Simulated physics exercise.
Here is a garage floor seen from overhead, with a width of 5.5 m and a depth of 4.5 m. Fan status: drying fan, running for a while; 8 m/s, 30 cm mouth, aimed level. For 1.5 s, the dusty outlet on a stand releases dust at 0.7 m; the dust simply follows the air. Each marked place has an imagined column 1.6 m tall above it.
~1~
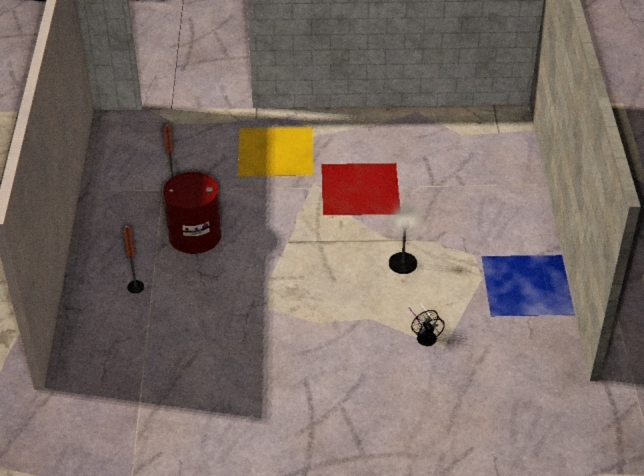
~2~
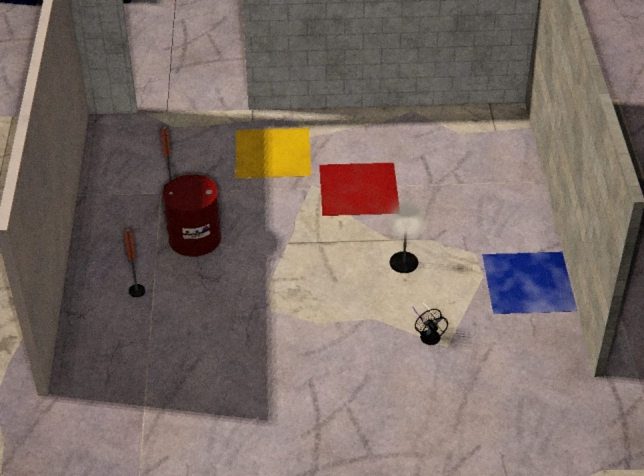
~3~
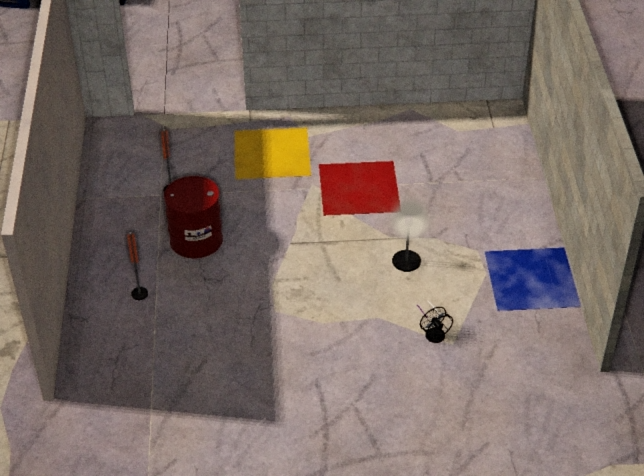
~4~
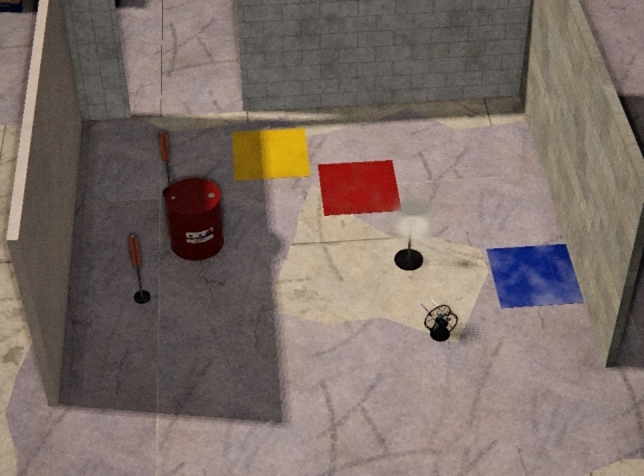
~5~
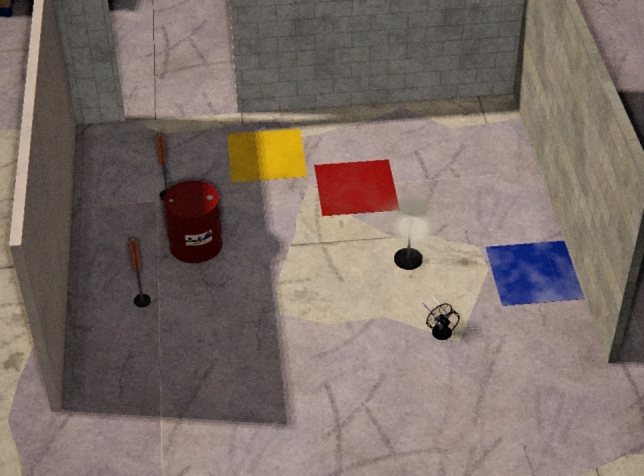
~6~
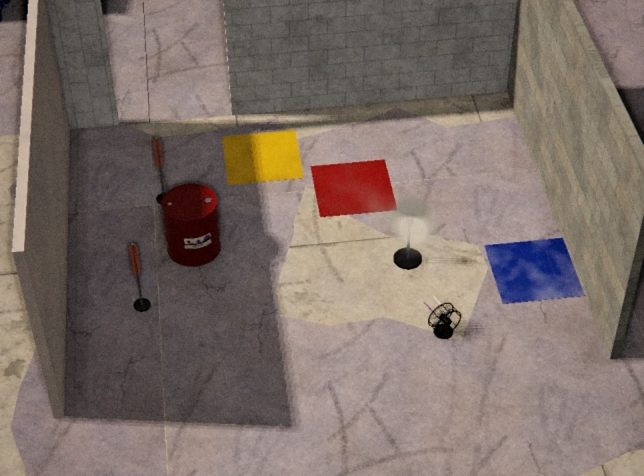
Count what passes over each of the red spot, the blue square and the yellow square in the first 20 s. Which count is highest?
It is red.
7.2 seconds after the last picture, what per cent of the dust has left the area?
60 %.
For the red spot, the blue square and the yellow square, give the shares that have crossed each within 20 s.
90 % red, 10 % blue, 40 % yellow.
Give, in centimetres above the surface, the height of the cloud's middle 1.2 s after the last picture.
I'd say around 30 centimetres.
Then, 1.2 s after the last picture, 0 % is gone from the area; 12 % has passed over the yellow square, 42 % over the red spot and 0 % over the blue square, and the middle of the rest is near (392, 207).
Then, 3.2 s after the last picture, 12 % is gone from the area; 37 % has passed over the yellow square, 94 % over the red spot and 0 % over the blue square, and the middle of the rest is near (352, 66).
Then, 7.2 s after the last picture, 60 % is gone from the area; 38 % has passed over the yellow square, 94 % over the red spot and 2 % over the blue square, and the middle of the rest is near (515, 49).
Then, 19.2 s after the last picture, 89 % is gone from the area; 38 % has passed over the yellow square, 94 % over the red spot and 10 % over the blue square.
